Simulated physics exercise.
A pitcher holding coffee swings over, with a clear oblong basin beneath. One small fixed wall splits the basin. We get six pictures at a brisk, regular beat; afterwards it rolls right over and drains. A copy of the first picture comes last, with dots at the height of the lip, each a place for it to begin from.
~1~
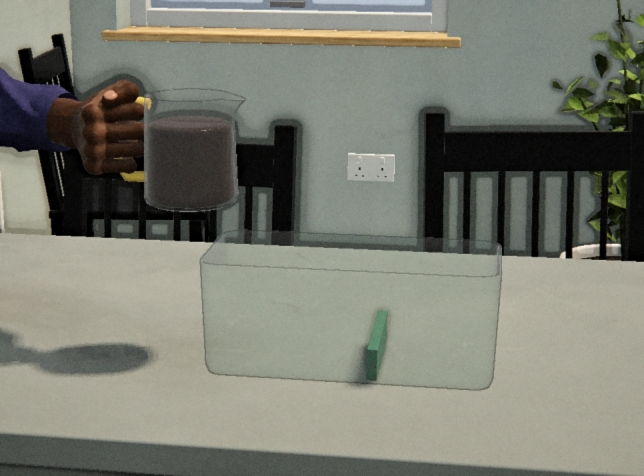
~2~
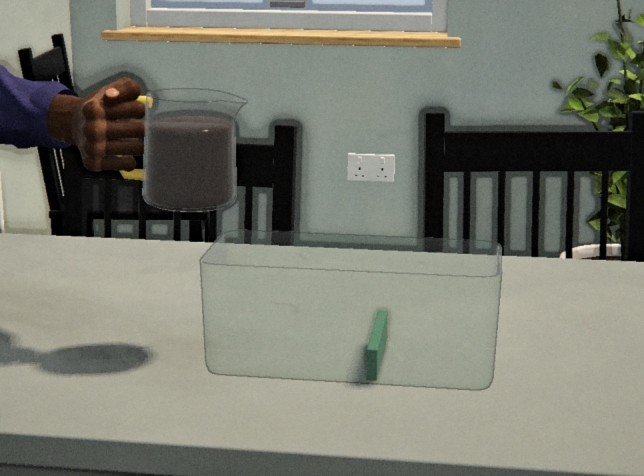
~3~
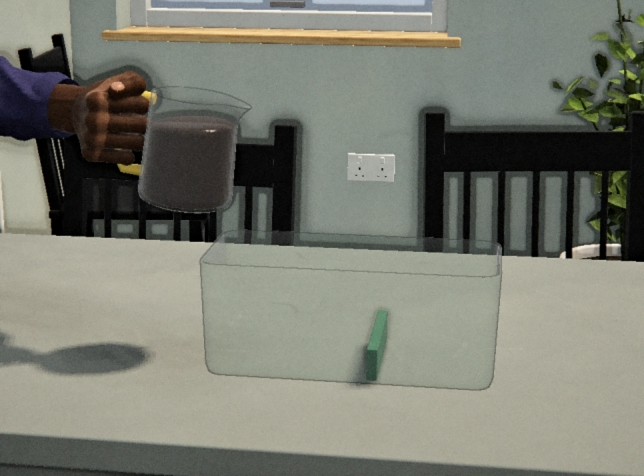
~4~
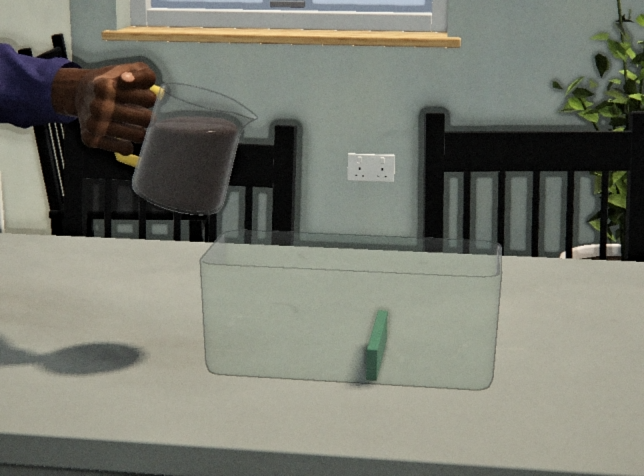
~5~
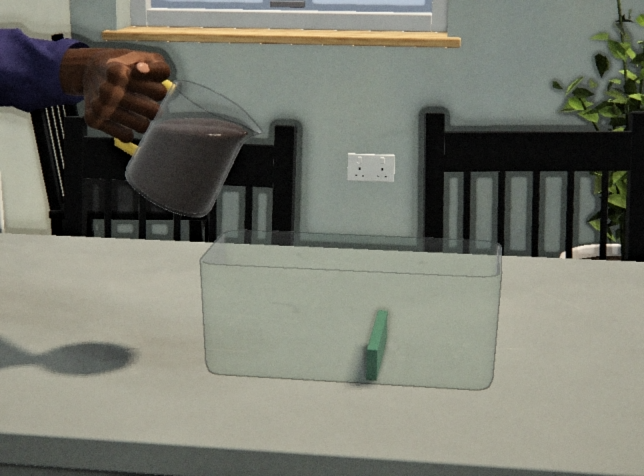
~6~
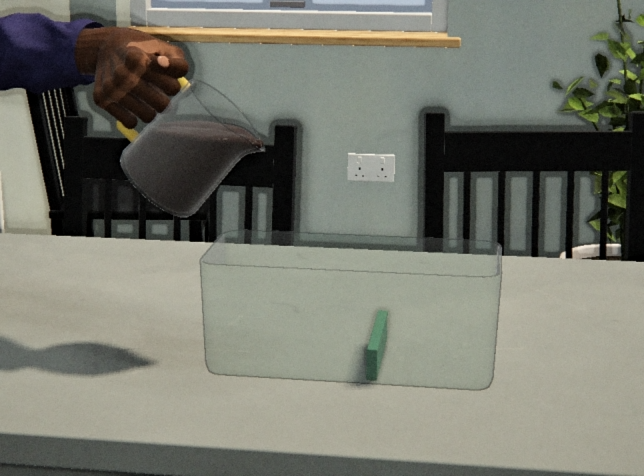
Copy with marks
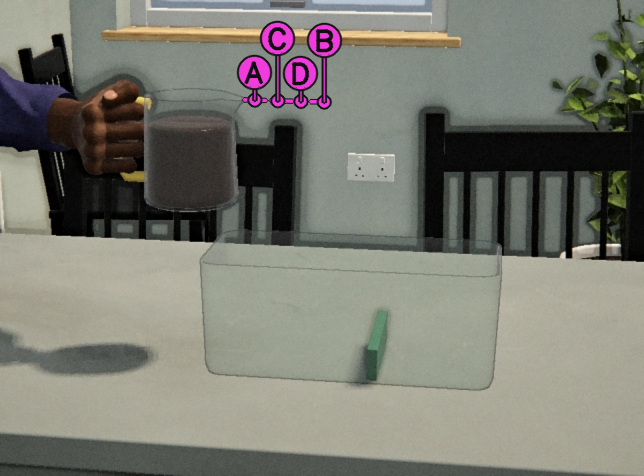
The clip opens with a hand in a purple sleeve holding a glass pitcher of dark liquid upright, above and left of a clear oblong basin with a small green block. The hand then tilts the pitcher steadily rightward until the liquid nears its lip, while the basin stays still.
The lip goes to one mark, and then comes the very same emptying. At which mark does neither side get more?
I would pick place B.
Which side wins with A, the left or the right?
The left one.
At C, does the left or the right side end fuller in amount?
The left side.
In magenta, A at (254, 100); B at (324, 102); C at (277, 100); D at (300, 101).
If A is chosen, about 88 % ends left of the wall and 10 % right of it.
If B is chosen, about 51 % ends left of the wall and 48 % right of it.
If C is chosen, about 89 % ends left of the wall and 9 % right of it.
If D is chosen, about 87 % ends left of the wall and 10 % right of it; 3 % is lost outside.
